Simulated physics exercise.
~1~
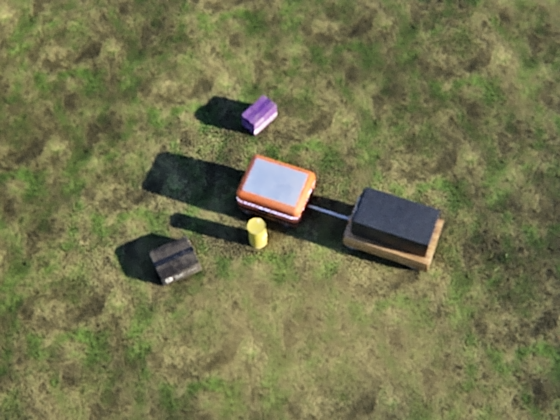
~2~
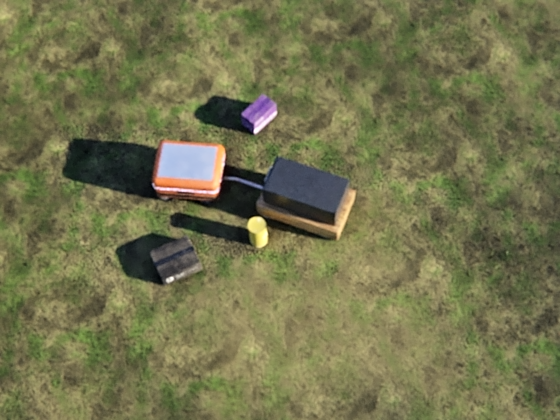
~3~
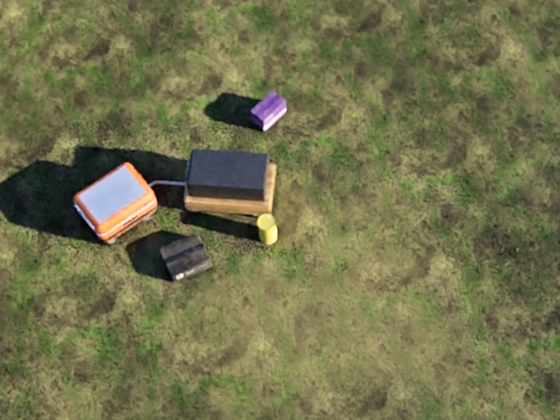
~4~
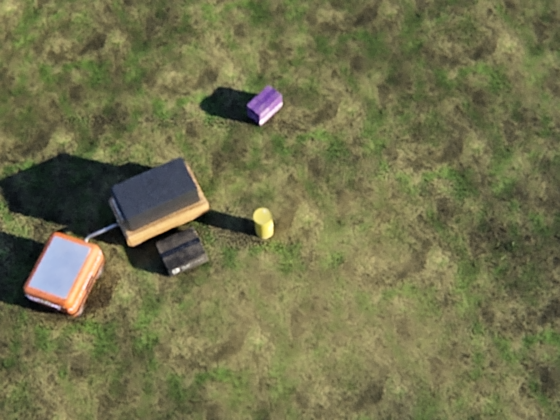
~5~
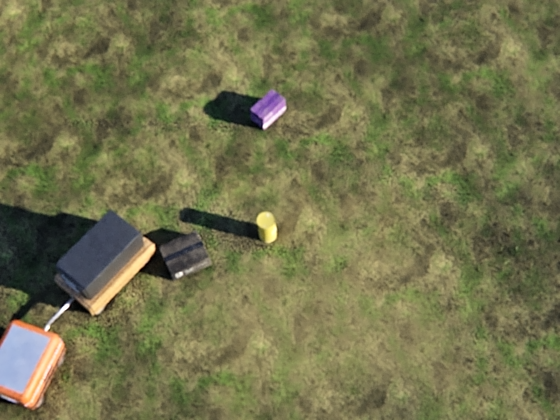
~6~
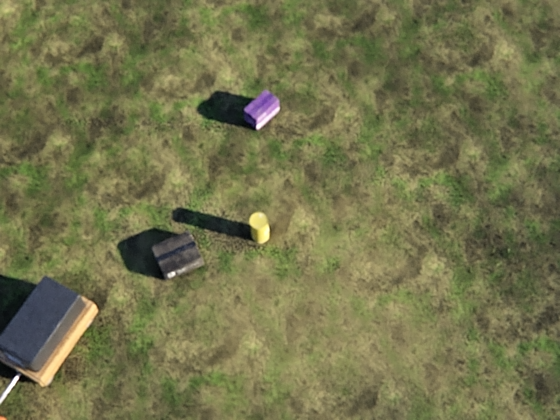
An orange tug with a pale top pulls a single cart carrying a dark load across patchy grass, starting near the middle of the view. Around them sit a purple box, a yellow canister and a black box. The tug heads left, passing between the purple box and the canister, with the cart trailing behind. It then curves down toward the lower left, and the cart swings around after it, passing close by the black box. Finally the tug leaves the view at the lower left, the cart partly follows, and the three objects remain where they were.
